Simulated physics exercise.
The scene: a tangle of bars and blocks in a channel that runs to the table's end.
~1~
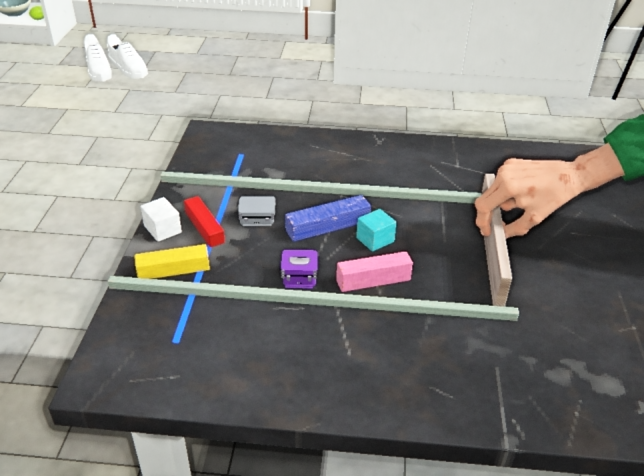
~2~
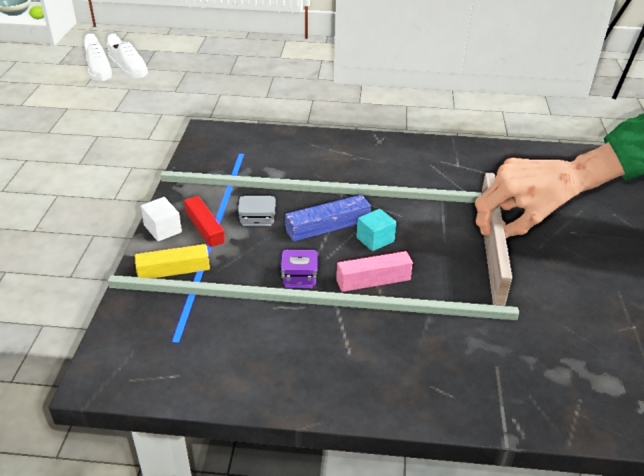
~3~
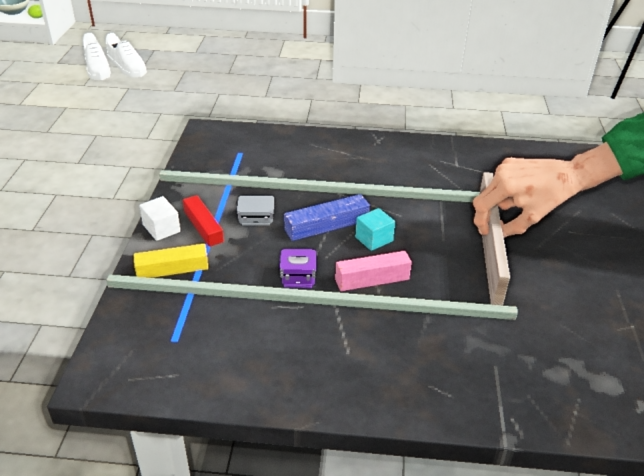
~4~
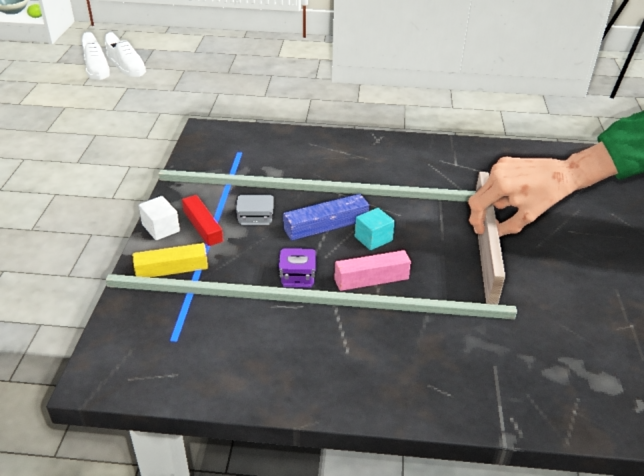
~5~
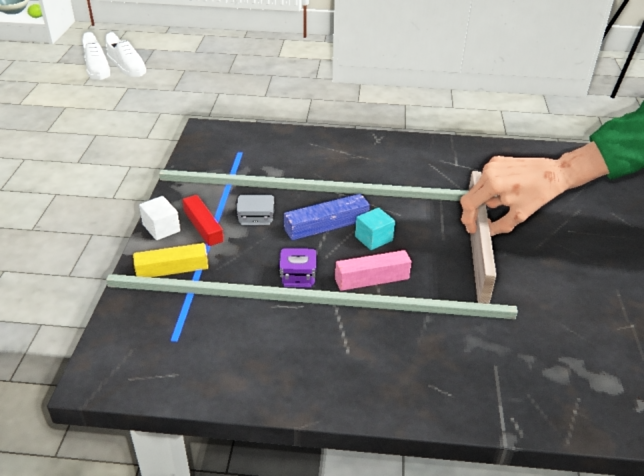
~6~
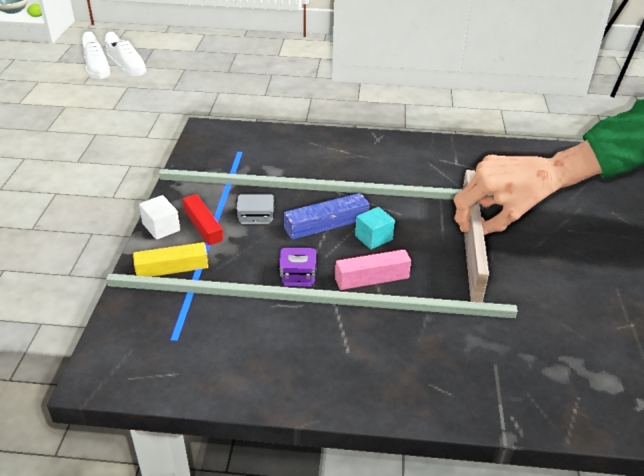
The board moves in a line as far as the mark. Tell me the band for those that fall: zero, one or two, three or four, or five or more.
Outcome: The number that fall off is one or two.
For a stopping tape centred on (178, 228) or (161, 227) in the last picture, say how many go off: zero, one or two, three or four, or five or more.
For each place: 3 or 4; five or over.
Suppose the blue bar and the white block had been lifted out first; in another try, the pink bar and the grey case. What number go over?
First 0, then 1.
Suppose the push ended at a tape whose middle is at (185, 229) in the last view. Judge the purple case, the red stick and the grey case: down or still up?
The purple case stays on; the red stick comes down; the grey case is kept.
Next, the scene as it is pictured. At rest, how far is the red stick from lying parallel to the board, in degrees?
About 30°.
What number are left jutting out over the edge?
That would be 2.
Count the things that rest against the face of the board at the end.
It touches 3.
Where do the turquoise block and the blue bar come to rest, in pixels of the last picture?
Near (194, 221) and (190, 205).
A little later, none off yet; white block at rest near (159, 217); yellow bar at rest near (171, 260); red stick at rest near (203, 219).
Next, none off yet; white block moving near (154, 216); yellow bar moving near (161, 261); red stick shifted a little near (183, 220).
When it is over, the number that fall off is one or two; down, white block.
